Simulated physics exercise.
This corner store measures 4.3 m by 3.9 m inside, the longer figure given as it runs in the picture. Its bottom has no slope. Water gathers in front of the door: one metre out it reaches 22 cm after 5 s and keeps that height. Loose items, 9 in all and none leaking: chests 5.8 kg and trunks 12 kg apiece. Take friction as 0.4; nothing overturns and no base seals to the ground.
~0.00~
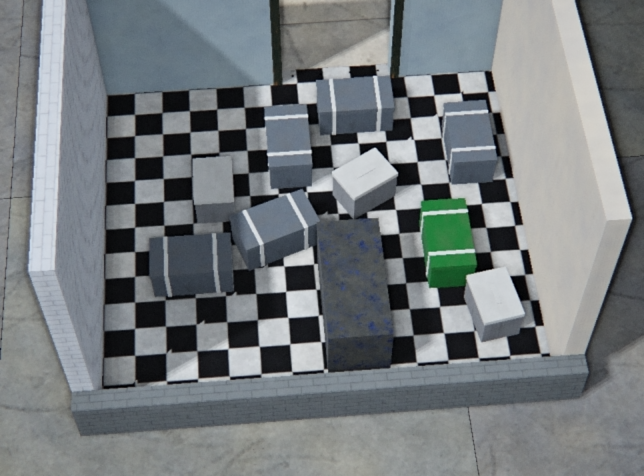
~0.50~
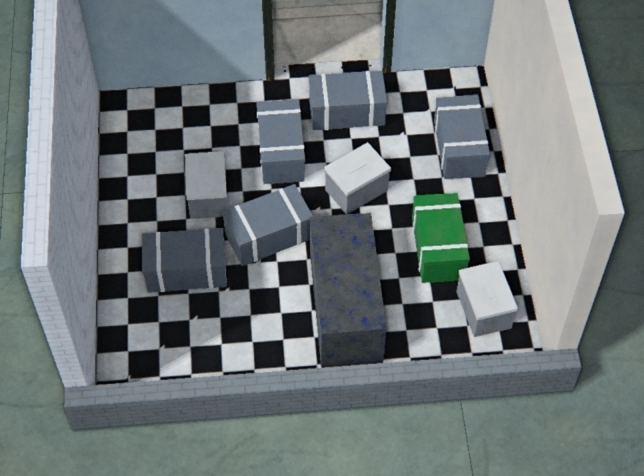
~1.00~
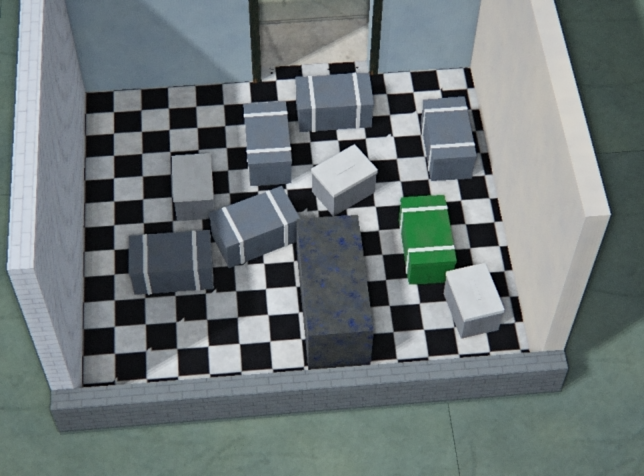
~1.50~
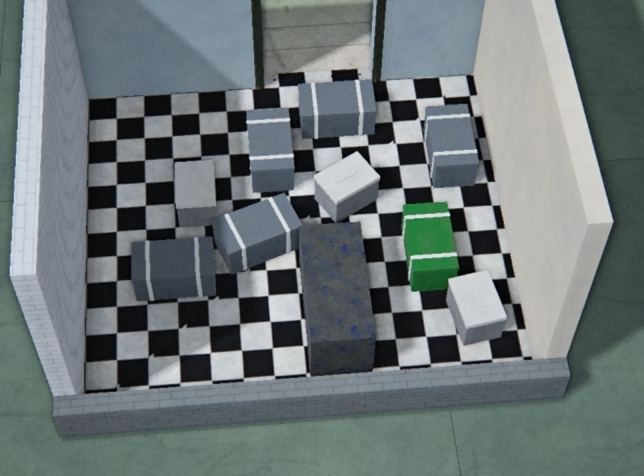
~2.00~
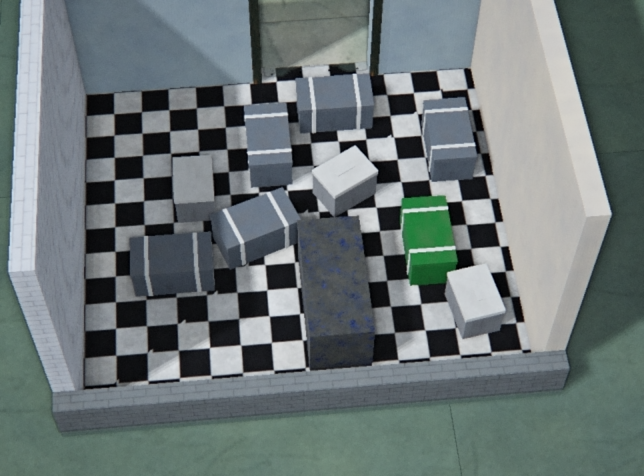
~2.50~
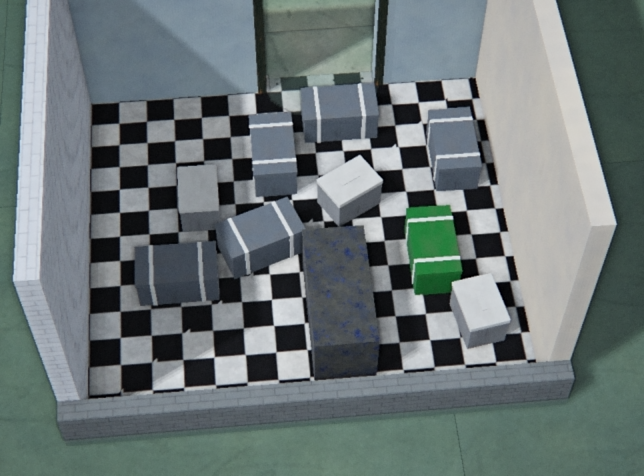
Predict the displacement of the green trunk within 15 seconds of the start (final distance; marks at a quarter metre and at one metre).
The green trunk moves a short way.
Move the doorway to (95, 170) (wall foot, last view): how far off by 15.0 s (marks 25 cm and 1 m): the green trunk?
In that case the green trunk slides a little.
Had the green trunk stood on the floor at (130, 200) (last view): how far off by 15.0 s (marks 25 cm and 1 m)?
It gets carried off.
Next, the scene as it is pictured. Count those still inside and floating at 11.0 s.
At that moment 9.
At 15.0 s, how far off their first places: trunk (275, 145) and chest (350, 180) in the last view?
In that order: 80 cm, 200 cm.
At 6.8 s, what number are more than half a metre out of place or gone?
By then 5.
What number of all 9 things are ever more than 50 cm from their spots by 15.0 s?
9 of them.
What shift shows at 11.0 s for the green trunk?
About 60 cm.
After 3.5 s the green trunk is near (434, 239), 0.0 m from its start, aground; 0 afloat.
After 6.8 s the green trunk is near (459, 260), 0.4 m from its start, afloat; 4 afloat.
After 11.0 s the green trunk is near (455, 292), 0.7 m from its start, afloat; 9 afloat.
After 15.0 s the green trunk is near (456, 294), 0.7 m from its start, afloat; 9 afloat.
